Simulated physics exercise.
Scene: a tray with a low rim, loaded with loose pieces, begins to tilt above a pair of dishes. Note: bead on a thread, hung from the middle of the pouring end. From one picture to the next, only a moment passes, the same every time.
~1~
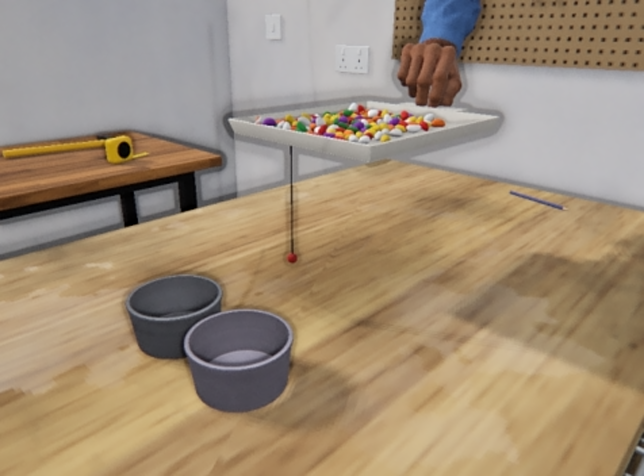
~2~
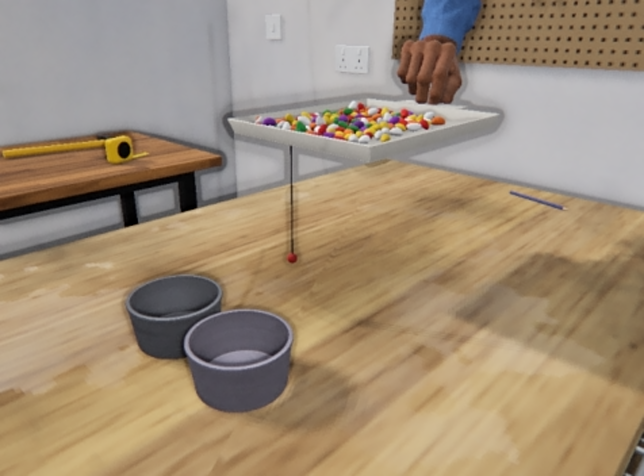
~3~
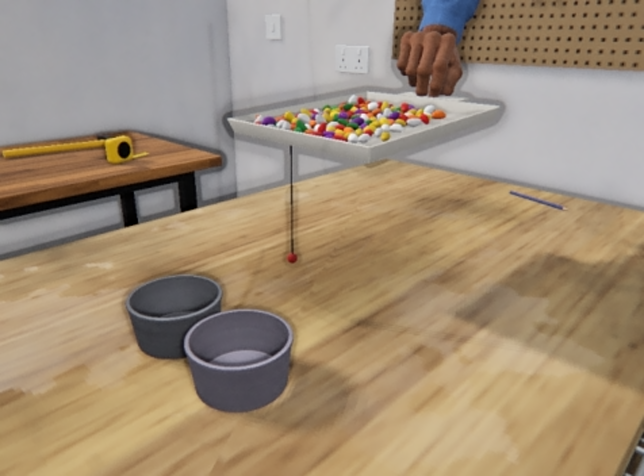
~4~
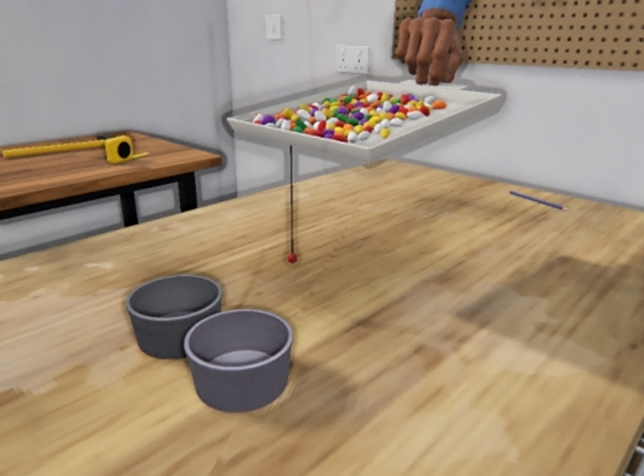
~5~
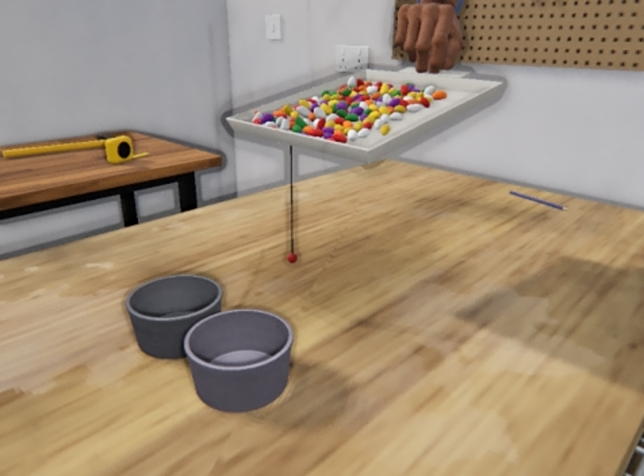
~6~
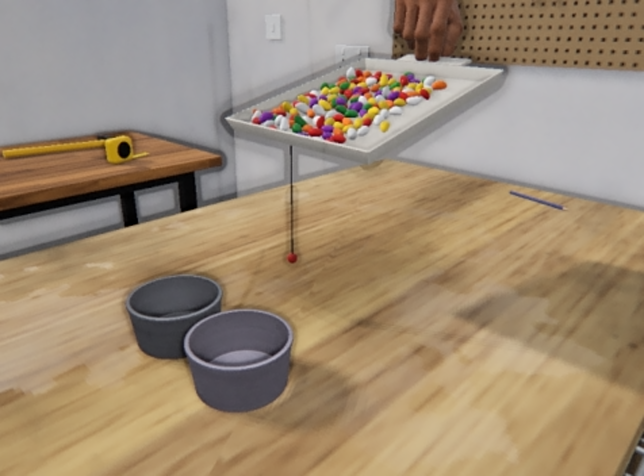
A hand at the far side of a white tray of colorful jelly beans slowly raised that edge, tilting the tray gently toward the near side above two gray dishes on a wooden table.
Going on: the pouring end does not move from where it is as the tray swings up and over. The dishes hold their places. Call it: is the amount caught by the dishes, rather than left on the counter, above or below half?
Below half.
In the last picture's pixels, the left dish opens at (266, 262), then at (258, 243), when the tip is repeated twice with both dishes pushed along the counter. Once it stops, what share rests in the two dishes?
In order: 20 percent and 0 percent.
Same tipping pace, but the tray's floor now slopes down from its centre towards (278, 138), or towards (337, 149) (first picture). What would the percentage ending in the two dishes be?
0 and 0 per cent, in that order.
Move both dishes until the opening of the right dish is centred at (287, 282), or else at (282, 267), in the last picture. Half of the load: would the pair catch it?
The first time it's lower than half, the second time lower than half.
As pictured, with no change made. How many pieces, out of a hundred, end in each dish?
The left dish gets close to 0 per cent and the right dish close to 0 per cent.
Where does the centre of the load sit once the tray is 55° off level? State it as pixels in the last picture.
Roughly at (315, 93).
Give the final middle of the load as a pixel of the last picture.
I'd put the middle somewhere around (271, 341).
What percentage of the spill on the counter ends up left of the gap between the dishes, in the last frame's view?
Close to 10 %.
Shortly afterwards, tray tipped steeply; all but a few on the tray; only a few in the air.
Next, tray tipped right over; near a third on the tray; only a few in the right dish; near a quarter outside both; near a third in the air.
Some moments later, tray tipped past a quarter turn; a little in the right dish; a little in the left dish; all but a few outside both.
In the end, tray tipped past a quarter turn; a little in the right dish; a little in the left dish; all but a few outside both.
